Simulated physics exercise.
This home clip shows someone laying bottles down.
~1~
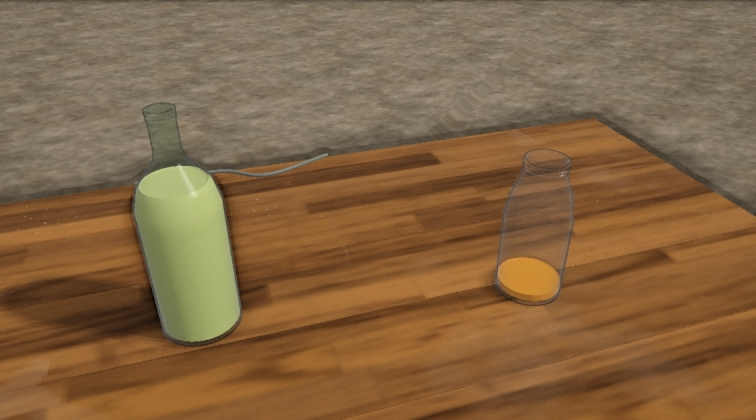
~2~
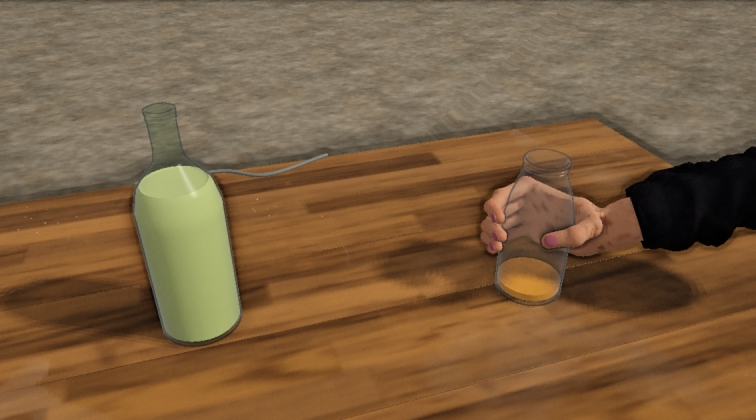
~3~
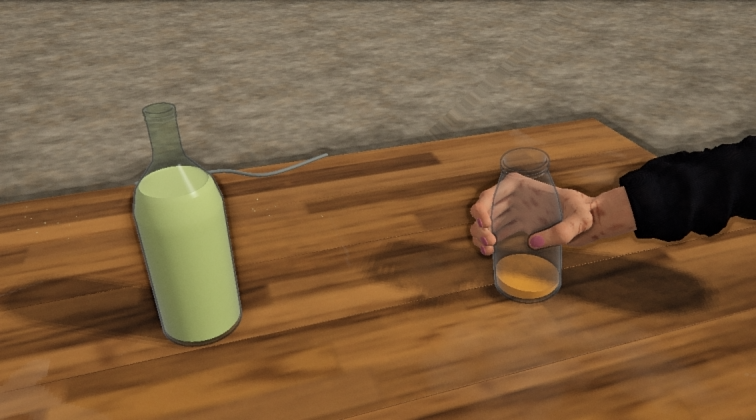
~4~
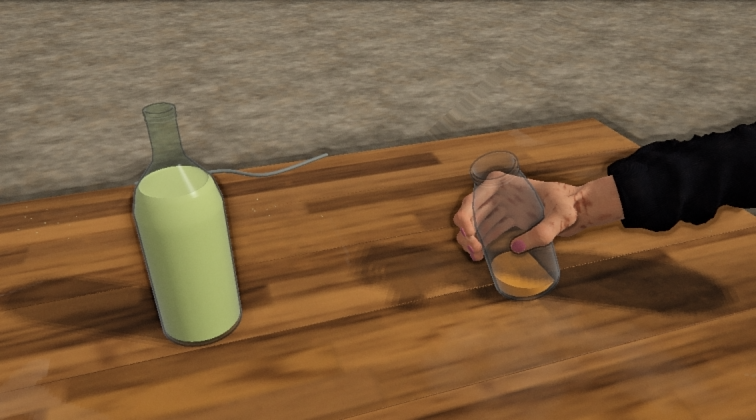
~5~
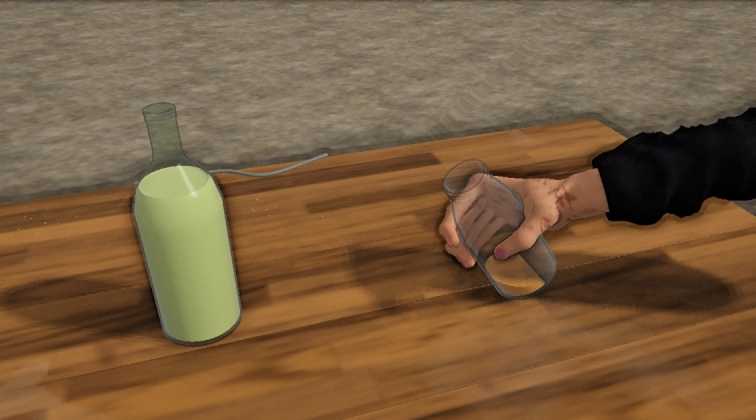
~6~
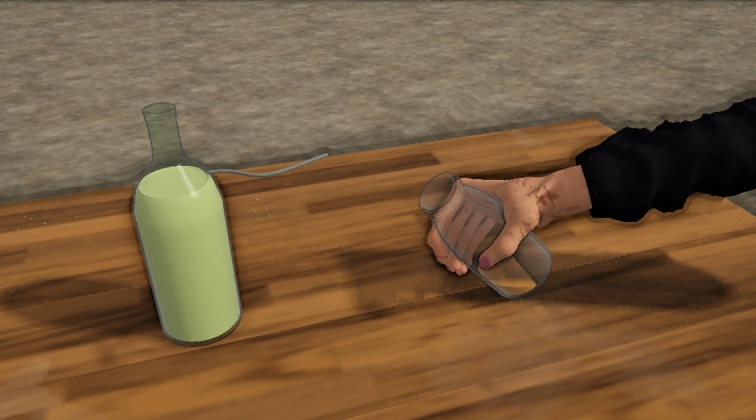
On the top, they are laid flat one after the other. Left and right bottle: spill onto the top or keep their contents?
Left bottle - spills onto it, right bottle - keeps its contents.
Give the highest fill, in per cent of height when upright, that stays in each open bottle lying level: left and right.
Fill limits: About 24 % and about 12 %.
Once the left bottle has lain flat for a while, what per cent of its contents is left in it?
35 in a hundred, give or take.
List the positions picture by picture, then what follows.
Both stand upright; right bottle (537, 224) nearly empty, open; left bottle (183, 222) about two thirds full, open, in the first picture.
A hand takes the right bottle; right bottle nearly empty, surface at (529, 276); left bottle about two thirds full, surface at (175, 182), in the second picture.
The right bottle is being lowered; right bottle (526, 222) nearly empty; left bottle (183, 222) about two thirds full, in the third picture.
The right bottle is being lowered; right bottle (510, 223) tipped 20°; left bottle about two thirds full, surface at (175, 182), in the fourth picture.
The right bottle is being lowered; right bottle (495, 226) tipped 30°; left bottle (183, 222) about two thirds full, in the fifth picture.
The right bottle is being lowered; right bottle (482, 232) tipped 40°, open; left bottle about two thirds full, surface at (175, 182), open, in the sixth picture.
A moment on, the right bottle is nearly down; right bottle, all still inside.
Further on, the right bottle lies flat; right bottle, all still inside.
When it is over, both lie flat; right bottle, all still inside; left bottle, a puddle at its mouth.
